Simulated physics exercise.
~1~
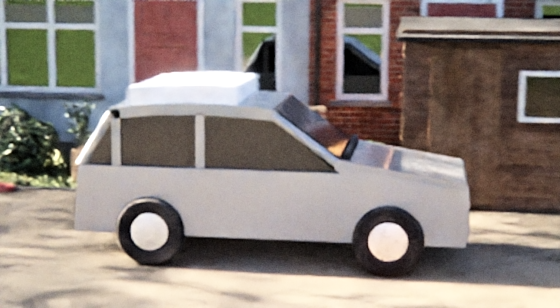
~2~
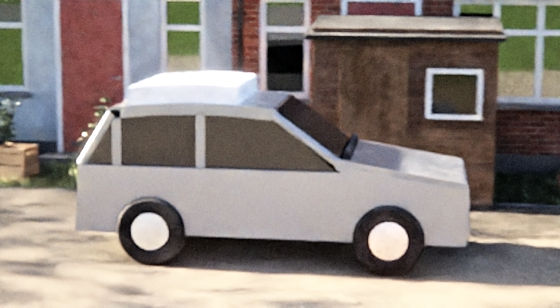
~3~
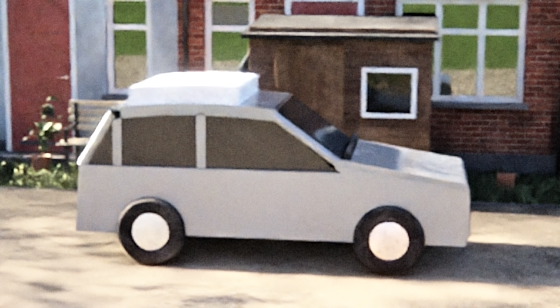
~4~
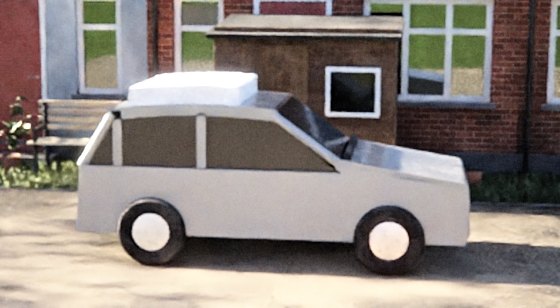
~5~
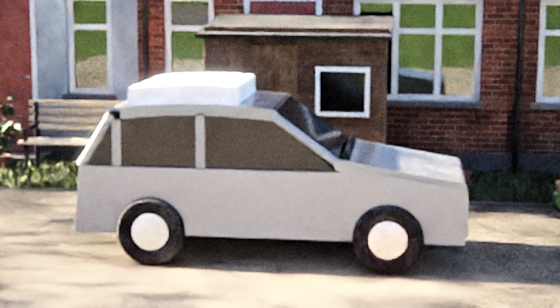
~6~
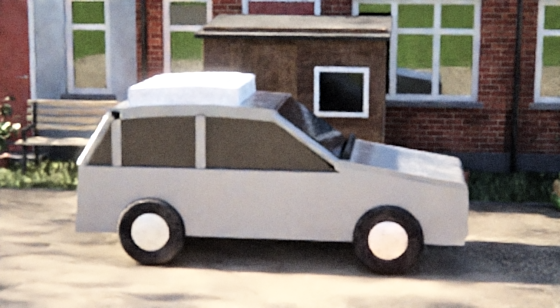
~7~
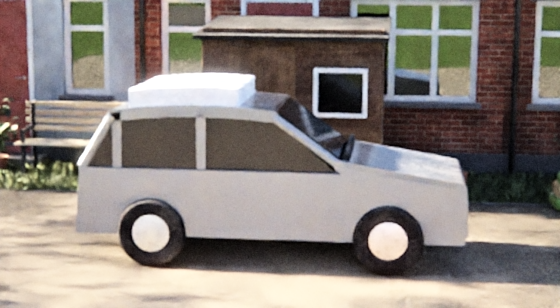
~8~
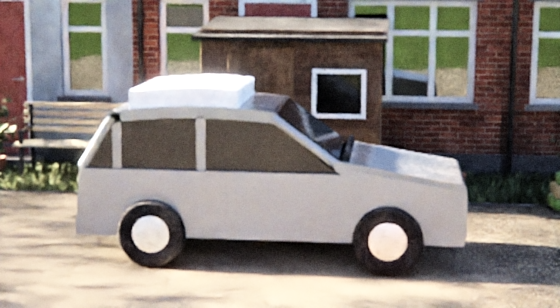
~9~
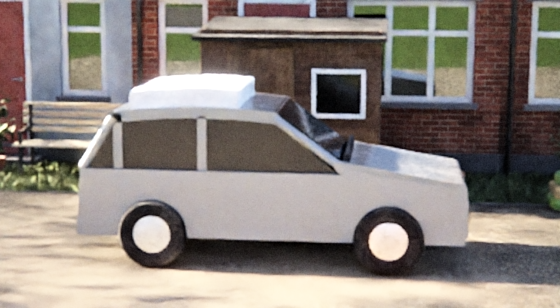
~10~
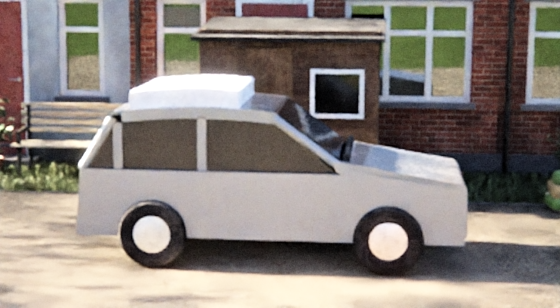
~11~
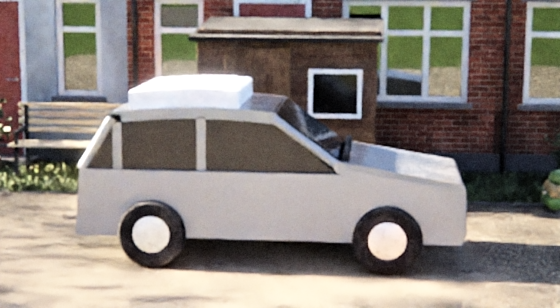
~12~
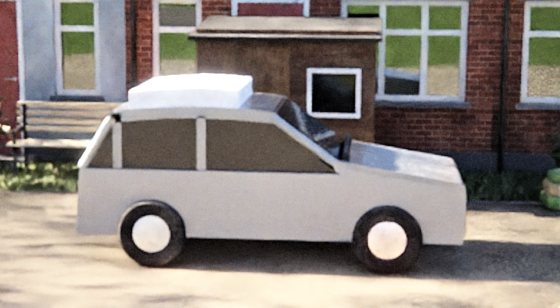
Outside a brick building with a wooden shed, a pale grey car slowing to a stop, the white snow slab staying on its roof.
